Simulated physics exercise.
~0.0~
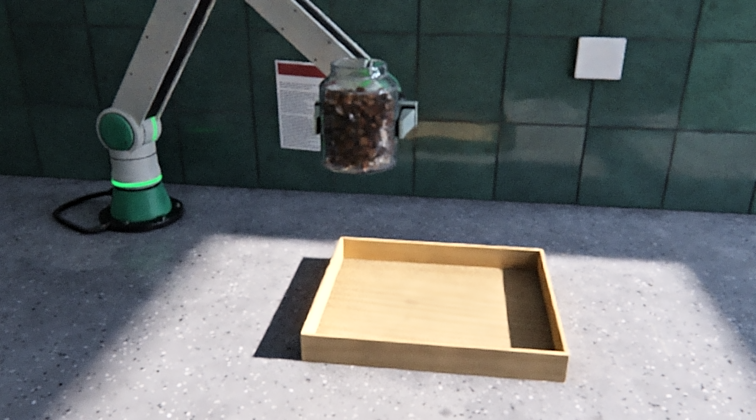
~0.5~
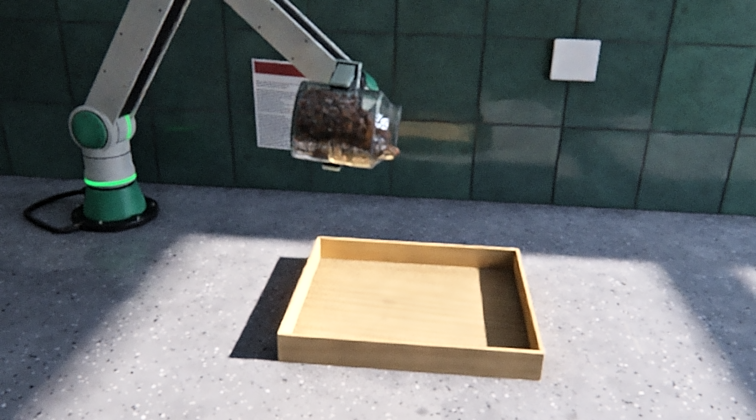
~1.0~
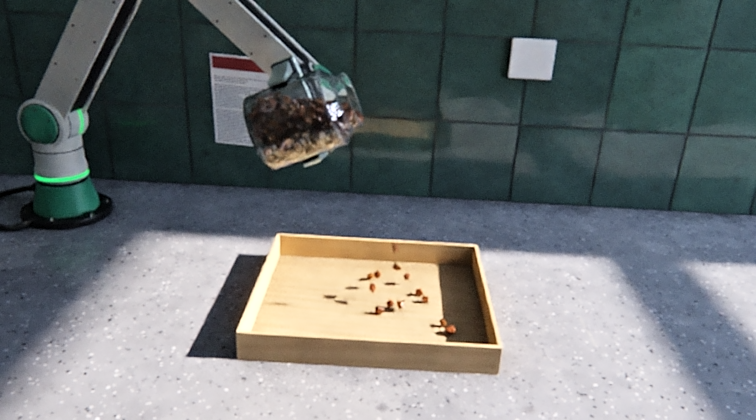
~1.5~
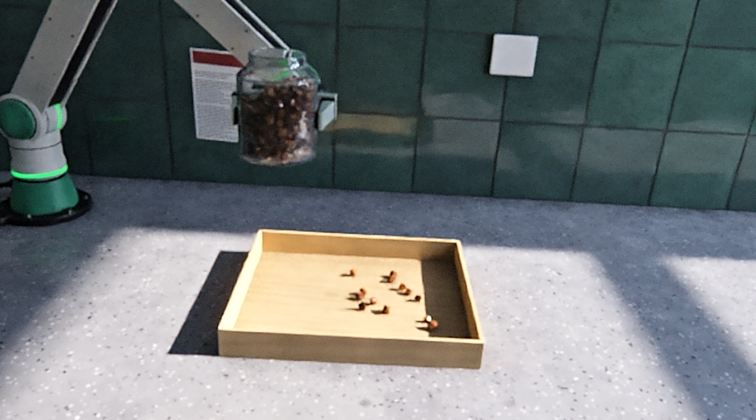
A robot arm held a glass jar of brown pellets over a shallow wooden tray, tipped it onto its side so a few pellets dropped out, then turned it upright again, leaving the jar still mostly full and a small scattering in the tray.
